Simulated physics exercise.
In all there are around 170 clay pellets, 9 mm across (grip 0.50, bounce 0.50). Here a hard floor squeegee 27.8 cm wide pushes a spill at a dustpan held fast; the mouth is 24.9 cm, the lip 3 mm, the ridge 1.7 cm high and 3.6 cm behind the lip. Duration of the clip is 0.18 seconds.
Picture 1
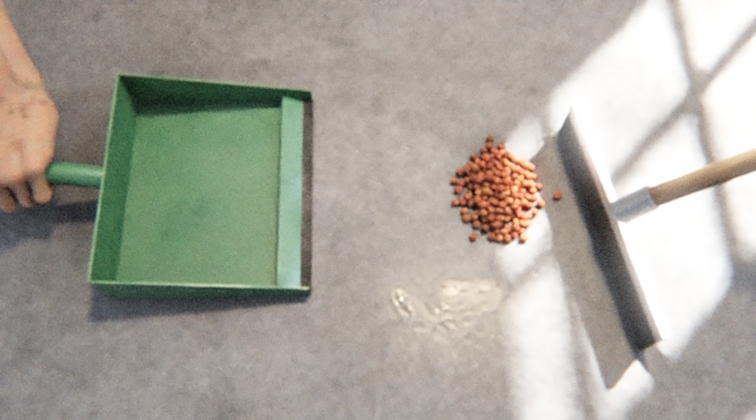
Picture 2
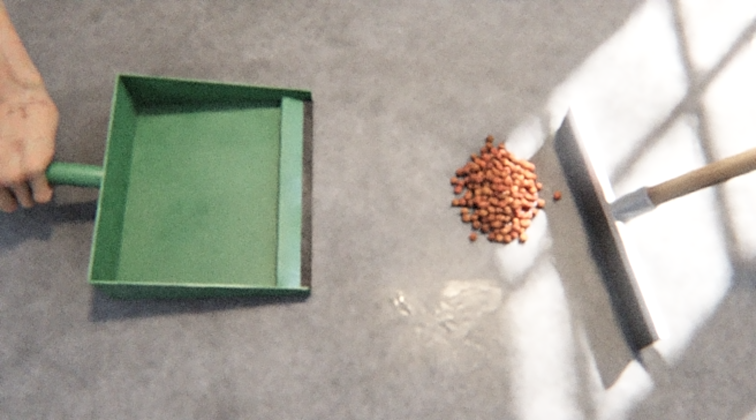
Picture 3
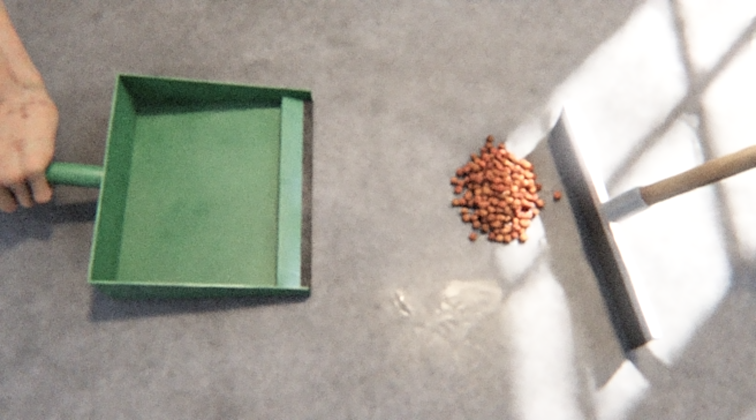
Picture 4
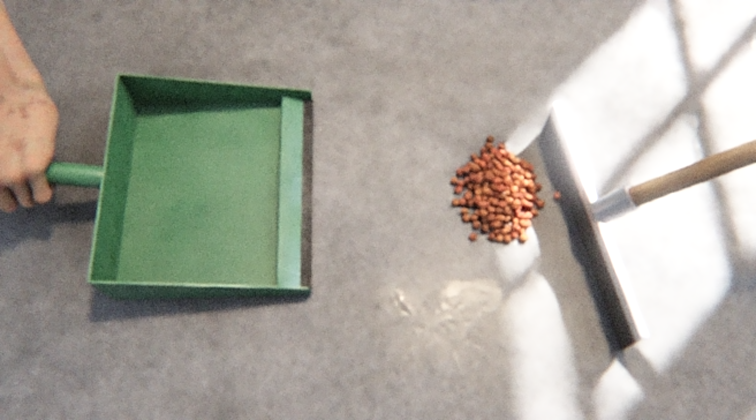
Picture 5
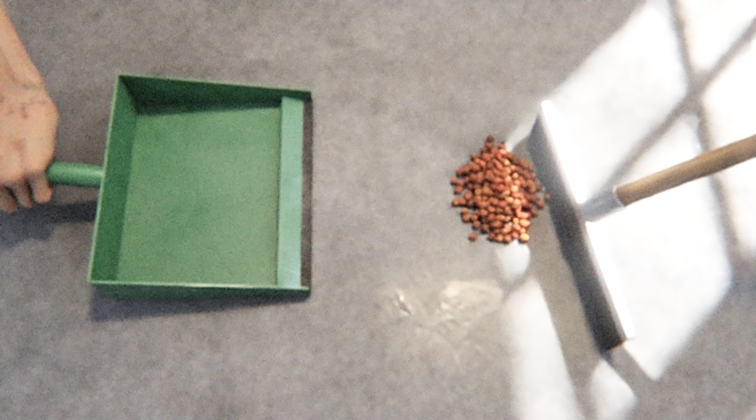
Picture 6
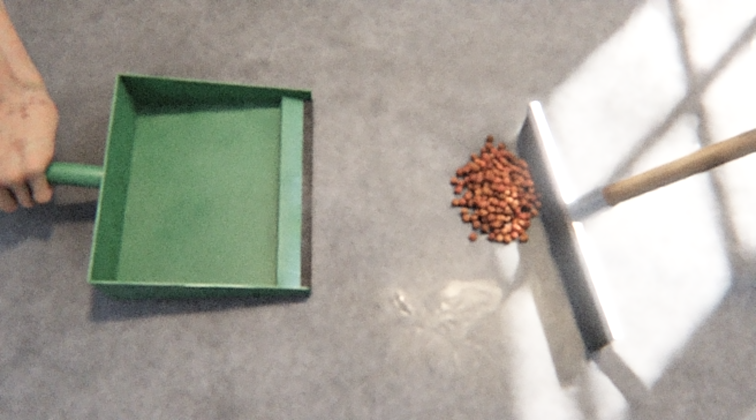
On a grey floor, a squeegee slides slowly left up to a pile of reddish-brown pellets while a hand holds a green dustpan still.
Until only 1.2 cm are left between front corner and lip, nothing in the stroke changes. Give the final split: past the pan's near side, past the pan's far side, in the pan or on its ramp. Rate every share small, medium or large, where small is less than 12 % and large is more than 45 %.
Ratings - near side: Small; far side: Small; pan: Medium.
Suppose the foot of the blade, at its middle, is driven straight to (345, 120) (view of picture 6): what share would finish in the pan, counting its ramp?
Some 0 per cent.
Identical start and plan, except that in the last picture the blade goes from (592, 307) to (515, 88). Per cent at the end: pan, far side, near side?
Pan: 0, far side: 5, near side: 0.
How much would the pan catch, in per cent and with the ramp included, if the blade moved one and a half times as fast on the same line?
It would be around 30 percent.
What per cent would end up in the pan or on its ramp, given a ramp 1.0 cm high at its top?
Estimate with the new ramp: Some 30 in a hundred.
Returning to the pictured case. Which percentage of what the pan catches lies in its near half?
Roughly 50 percent.
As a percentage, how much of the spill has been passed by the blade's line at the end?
About 0 per cent.
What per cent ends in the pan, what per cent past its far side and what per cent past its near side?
Near side 5; far side 0; pan 25.
Then, 0.31 s after the last picture, middle of the blade 17 cm from the lip; 0 % over the lip, far side 0 %, near side 0 %.
Then, 0.52 s after the last picture, middle of the blade 9 cm from the lip; 0 % over the lip, far side 0 %, near side 0 %.
Then, 0.85 s after the last picture, middle of the blade 4 cm from the lip; 25 % over the lip, far side 0 %, near side 5 %.
In the end, near side 5 %, far side 0 %, pan 25 %, in front of the lip or behind the blade 70 %.
